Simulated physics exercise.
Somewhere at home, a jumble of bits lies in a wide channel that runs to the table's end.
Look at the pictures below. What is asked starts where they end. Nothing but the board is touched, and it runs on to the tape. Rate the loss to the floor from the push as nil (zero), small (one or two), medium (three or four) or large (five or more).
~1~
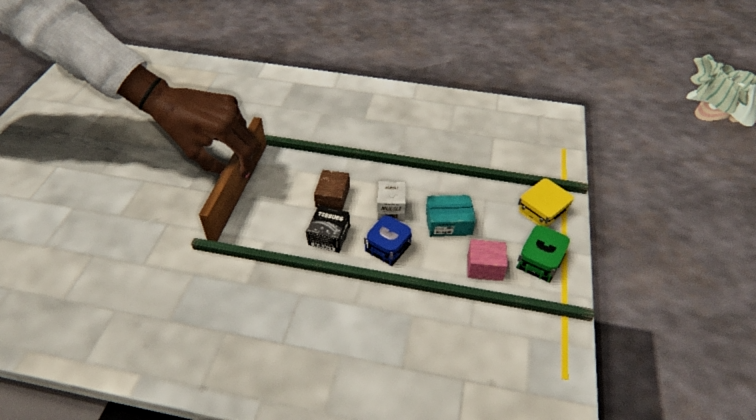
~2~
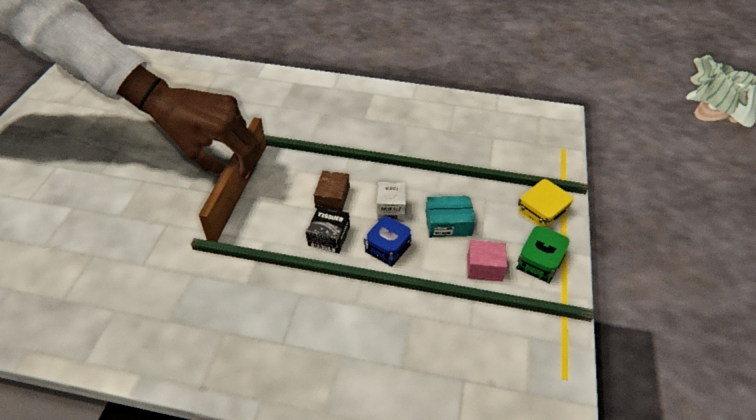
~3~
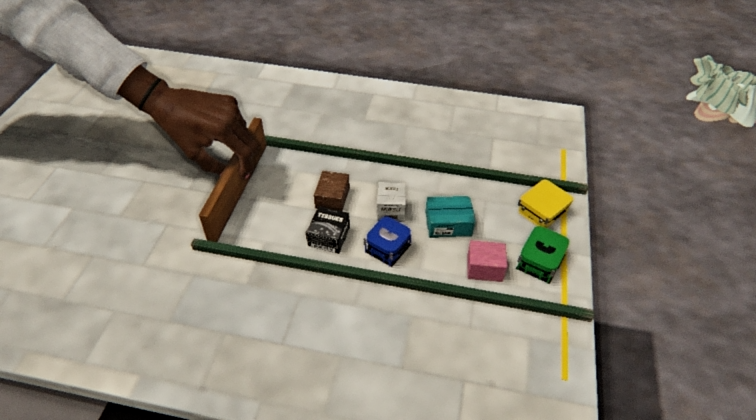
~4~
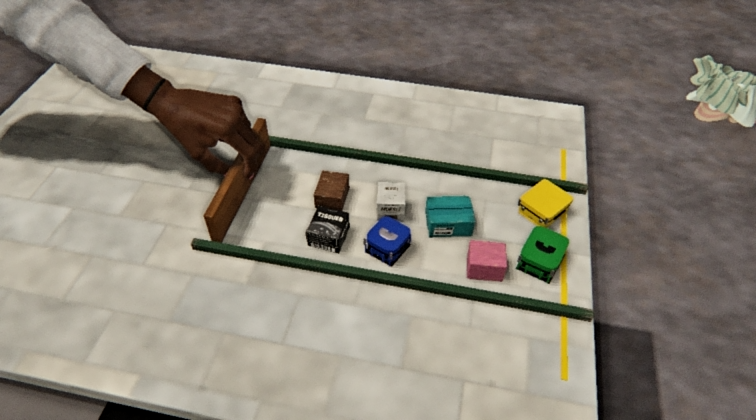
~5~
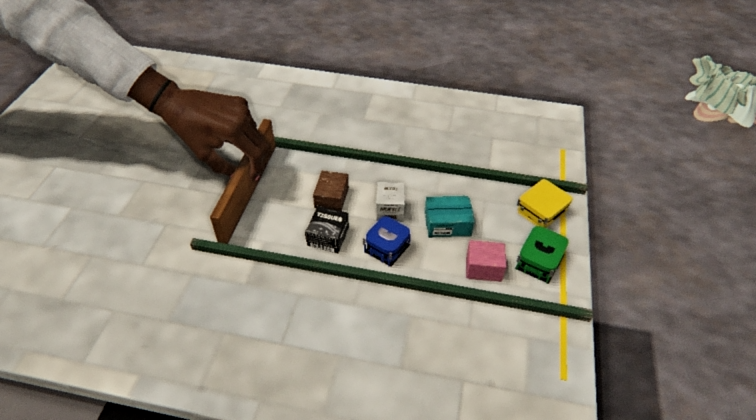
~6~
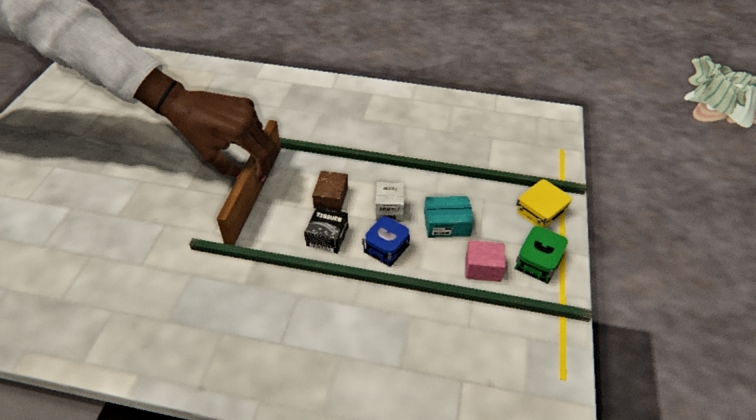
The loss is large.
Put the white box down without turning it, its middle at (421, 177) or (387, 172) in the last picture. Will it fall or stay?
For the first start it holds its spot, and for the second it holds its spot.
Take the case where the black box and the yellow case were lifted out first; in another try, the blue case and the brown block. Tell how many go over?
Counts - first: 4; second: 3.
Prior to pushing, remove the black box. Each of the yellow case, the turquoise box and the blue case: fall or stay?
Yellow case safe, turquoise box gone, blue case safe.
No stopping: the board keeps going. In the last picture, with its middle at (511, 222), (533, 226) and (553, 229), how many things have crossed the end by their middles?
Over the end: 3, 3, 5.
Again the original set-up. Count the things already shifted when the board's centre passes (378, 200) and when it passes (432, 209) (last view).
5 and 7.
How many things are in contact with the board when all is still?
Looks like 3 of them, all told.
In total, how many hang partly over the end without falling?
My count gives 3.
Soon after, none off yet; yellow case at rest near (543, 206); green case at rest near (541, 254); pink block at rest near (485, 261).
Then, none off yet; yellow case at rest near (543, 206); green case moved a little near (555, 257); pink block moved about its own width near (512, 267).
Further on, one off so far; yellow case moved a little near (555, 202); green case falling near (579, 411); pink block tipped a little near (607, 288).
At rest, the number that fall off is five or more; fallen, white box, blue case, turquoise box, pink block and green case.
